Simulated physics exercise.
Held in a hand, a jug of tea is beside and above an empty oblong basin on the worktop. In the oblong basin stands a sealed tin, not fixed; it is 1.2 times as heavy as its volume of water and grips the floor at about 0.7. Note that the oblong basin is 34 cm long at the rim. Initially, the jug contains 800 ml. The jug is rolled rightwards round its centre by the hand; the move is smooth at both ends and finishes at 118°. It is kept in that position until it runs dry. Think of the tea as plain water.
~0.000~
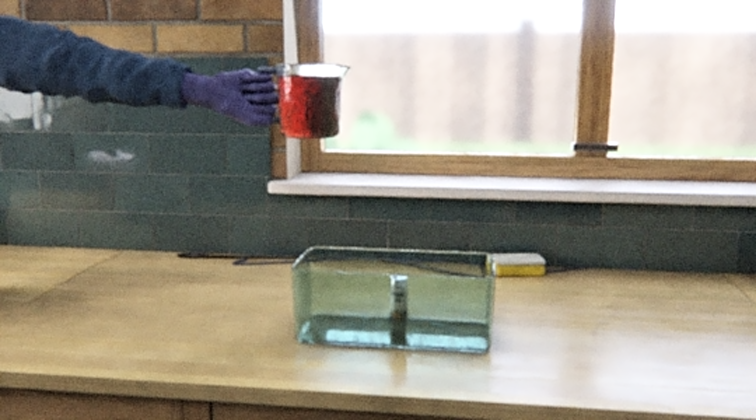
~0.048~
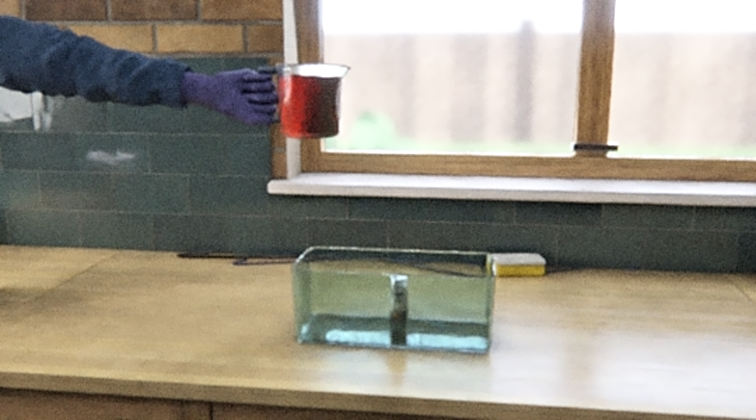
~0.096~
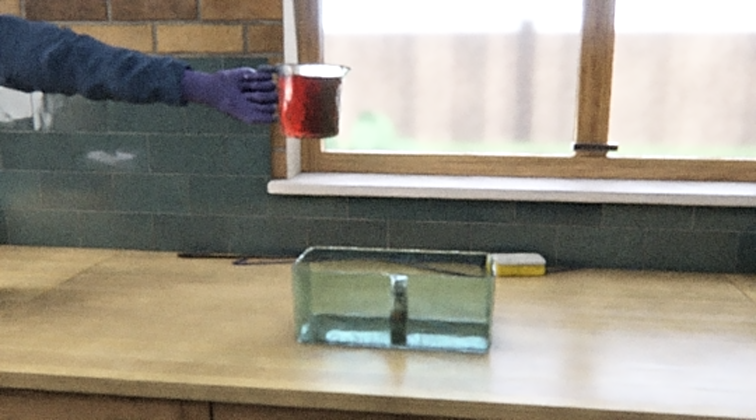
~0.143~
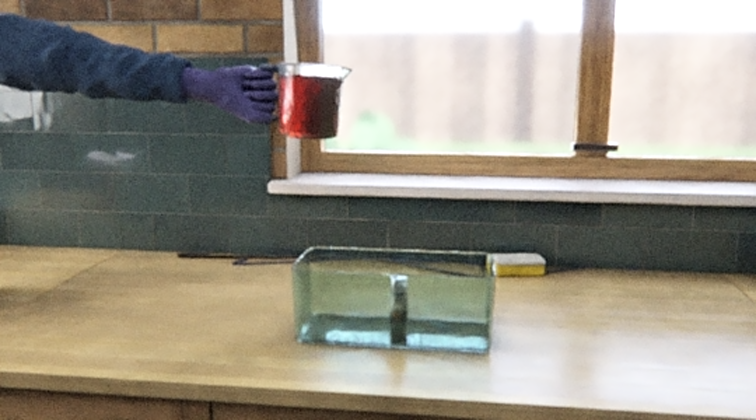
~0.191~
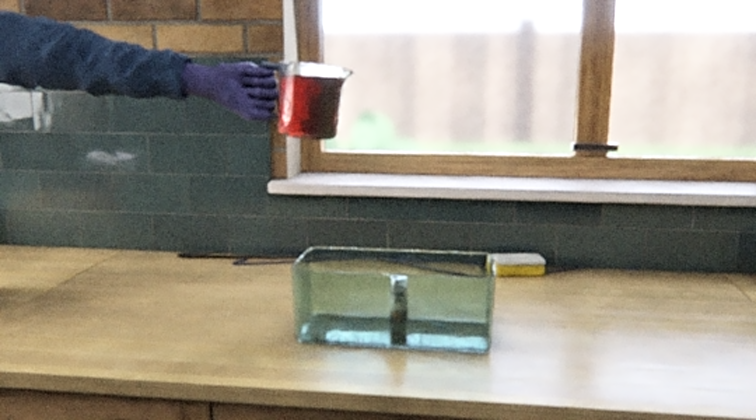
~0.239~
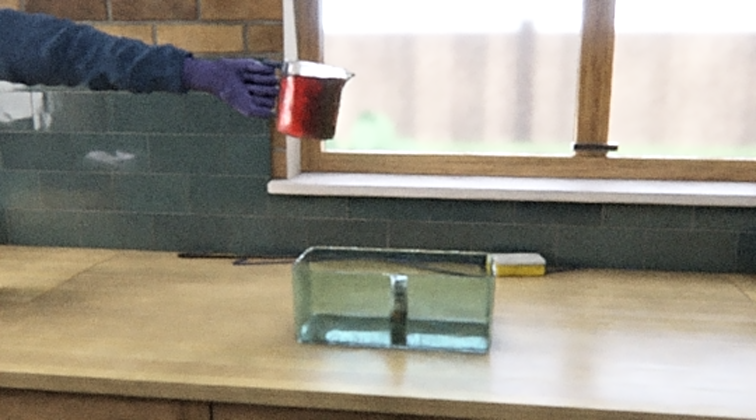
A gloved hand slowly tilts a jug of reddish liquid slightly rightwards above a glass basin.
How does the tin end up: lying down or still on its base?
It ends up still on its base.
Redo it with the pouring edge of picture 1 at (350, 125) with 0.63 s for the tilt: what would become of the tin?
It tumbles.
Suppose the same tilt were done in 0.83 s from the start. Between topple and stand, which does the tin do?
Result: Tin still standing.
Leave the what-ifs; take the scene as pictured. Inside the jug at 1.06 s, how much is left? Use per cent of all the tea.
About 16 % is still there.
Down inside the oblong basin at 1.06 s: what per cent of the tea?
About 52 %.
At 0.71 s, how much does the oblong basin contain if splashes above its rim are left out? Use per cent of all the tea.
Some 2 per cent.
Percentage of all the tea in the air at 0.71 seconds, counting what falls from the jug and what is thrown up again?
Around 22 percent.
By 0.71 s the tilt is 66° and 76 per cent is still to pour; the tin stands where it began.
By 1.06 s the tilt is 107° and 16 per cent is still to pour; the tin stands where it began.
By 1.42 s the tilt is 118° and 0 per cent is still to pour; the tin stands 1 cm from where it began.
By 1.82 s the tilt is 118° and 0 per cent is still to pour; the tin stands 1 cm from where it began.
At rest the tin stands 1 cm from where it began.
